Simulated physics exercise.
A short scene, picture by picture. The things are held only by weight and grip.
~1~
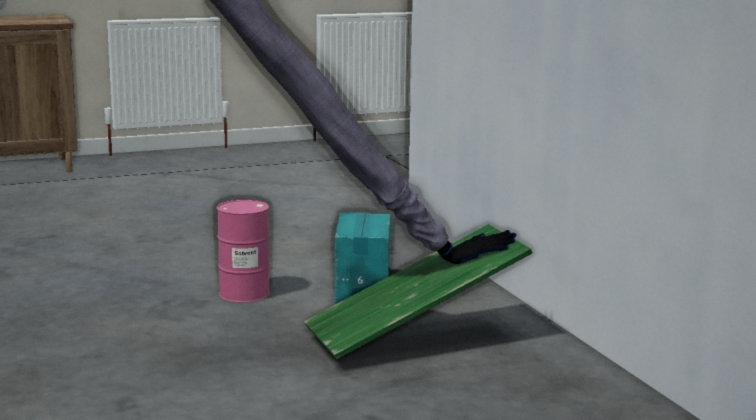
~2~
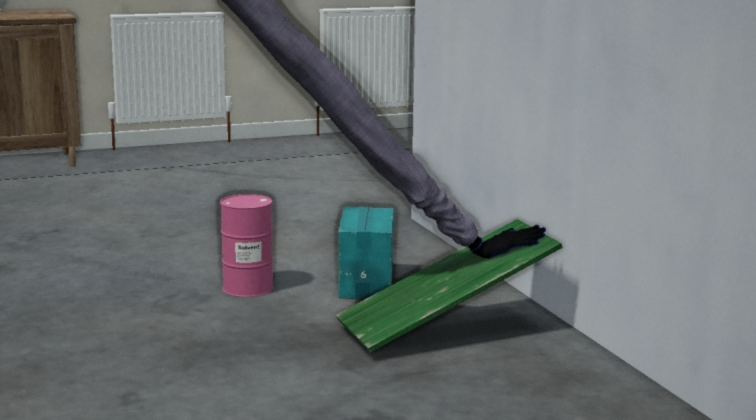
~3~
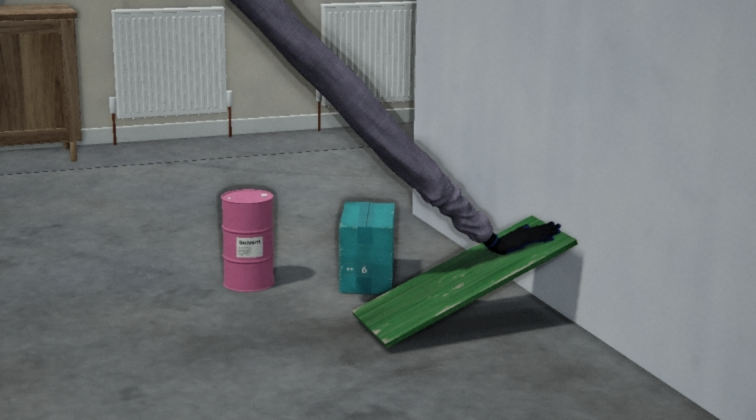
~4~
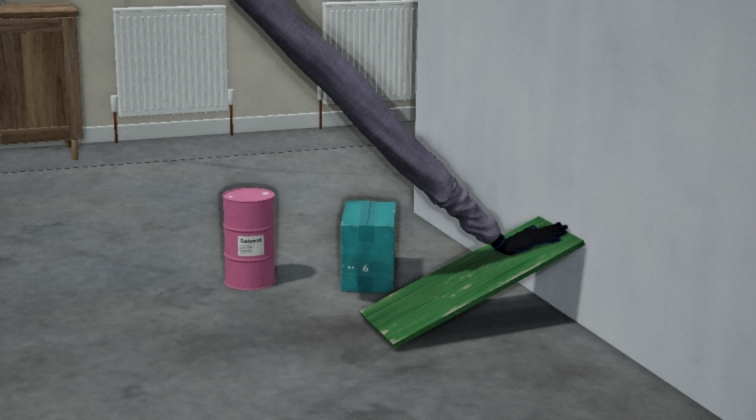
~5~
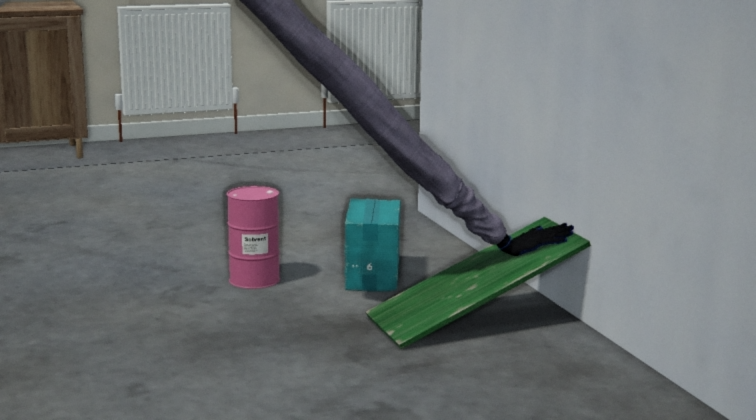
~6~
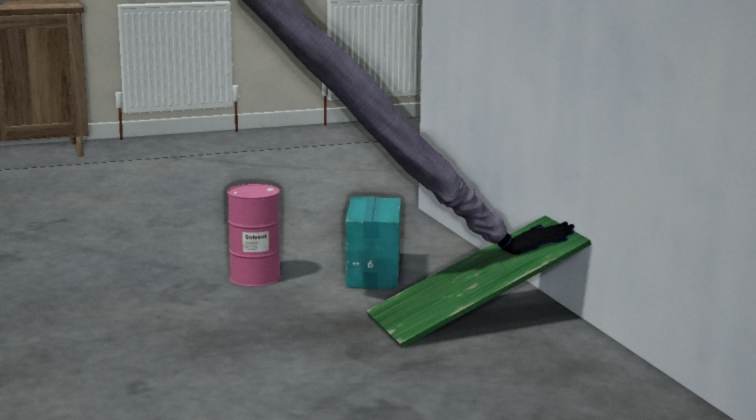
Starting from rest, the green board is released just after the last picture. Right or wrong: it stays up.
Wrong, it slips.
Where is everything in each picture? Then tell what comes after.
Not yet at the wall; green board (417, 288); turquoise box (363, 258), in the first frame.
Not yet at the wall; green board (448, 282); turquoise box (367, 252), in the second frame.
Not yet at the wall; green board (463, 278); turquoise box (368, 247), in the third frame.
Not yet at the wall; green board (471, 279); turquoise box (369, 246), in the fourth frame.
Leant on the wall, still held; green board (477, 279); turquoise box (373, 244), in the fifth frame.
Leant on the wall, still held; green board (477, 278); turquoise box (374, 242), in the sixth frame.
Then, 0.30 s on from there, green board 19° lower than it was left near (469, 313).
Then, 0.40 s on from there, green board 22° lower than it was left near (468, 308).
In the end, moved from the start, green board; the other 2 unmoved. At the end, from the last picture's camera, green board near (468, 317). The board slides down.
